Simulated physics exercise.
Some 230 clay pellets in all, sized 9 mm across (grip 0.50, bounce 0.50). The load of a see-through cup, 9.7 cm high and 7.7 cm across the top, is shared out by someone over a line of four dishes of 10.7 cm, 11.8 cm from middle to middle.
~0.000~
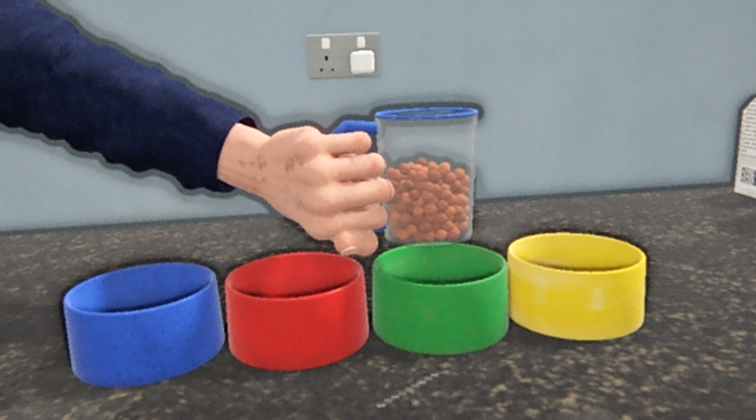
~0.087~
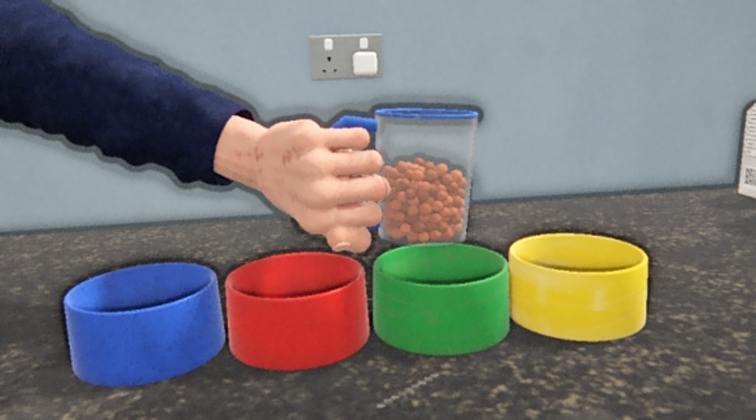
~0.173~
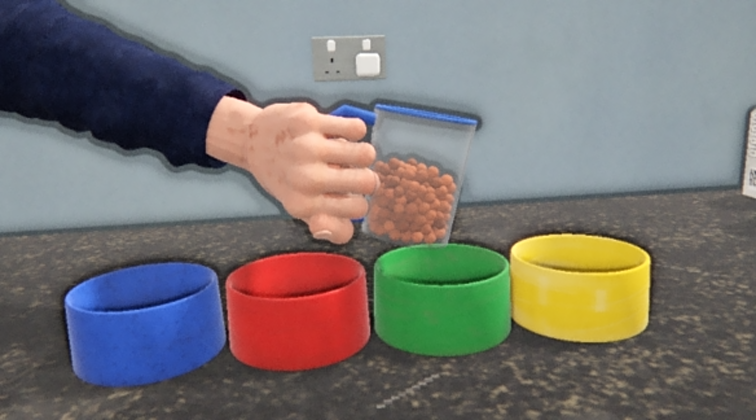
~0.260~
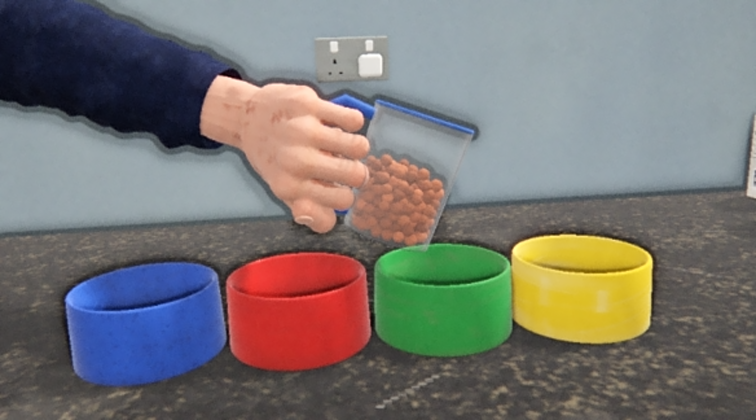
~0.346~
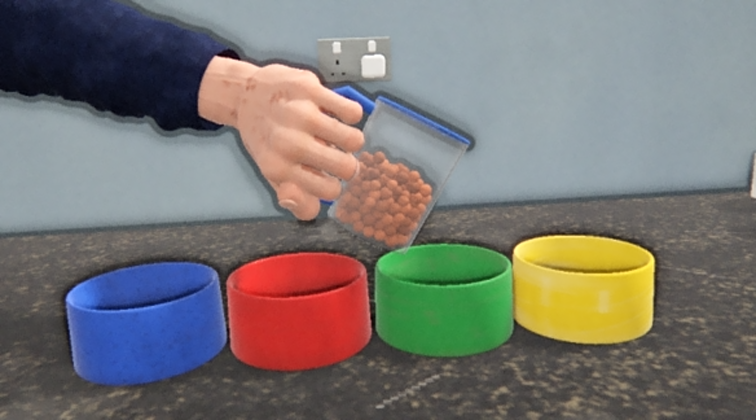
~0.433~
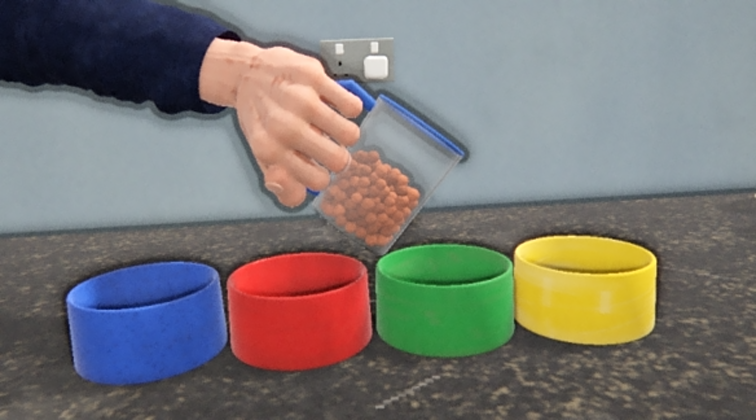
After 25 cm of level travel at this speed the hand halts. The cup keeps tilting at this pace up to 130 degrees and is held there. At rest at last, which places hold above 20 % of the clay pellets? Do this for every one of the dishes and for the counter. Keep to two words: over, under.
Red dish: Probably more than a fifth of the pieces land there. Blue dish: Probably a fifth or fewer of the pieces land there. Green dish: Probably a fifth or fewer of the pieces land there. Yellow dish: Probably a fifth or fewer of the pieces land there. Counter: Probably a fifth or fewer of the pieces land there.
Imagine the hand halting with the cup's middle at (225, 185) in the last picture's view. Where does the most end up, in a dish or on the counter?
Most of it ends up at red.
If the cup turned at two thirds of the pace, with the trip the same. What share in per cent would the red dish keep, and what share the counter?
Result: Red dish 90, counter 10.
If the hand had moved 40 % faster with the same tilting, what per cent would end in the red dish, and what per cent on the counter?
Shares: Red 80, counter 10.
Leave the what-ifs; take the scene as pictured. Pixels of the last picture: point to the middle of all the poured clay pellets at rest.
Approximately (314, 315) in the last picture.
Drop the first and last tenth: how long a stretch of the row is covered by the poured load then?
That stretch comes to around 6 cm.
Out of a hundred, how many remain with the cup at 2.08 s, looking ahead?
Near 0 per cent of the load.
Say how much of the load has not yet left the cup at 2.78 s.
Roughly 0 %.
After 1.42 s, tilt 130 degrees; cup holds 25 %, red 70 %.
After 2.08 s, tilt 130 degrees; cup holds 0 %, red 95 %.
After 2.78 s, tilt 130 degrees; cup holds 0 %, red 95 %.
By 3.1 s all is still; red 95 %, blue 0 %, green 0 %, yellow 0 %, counter 5 %.
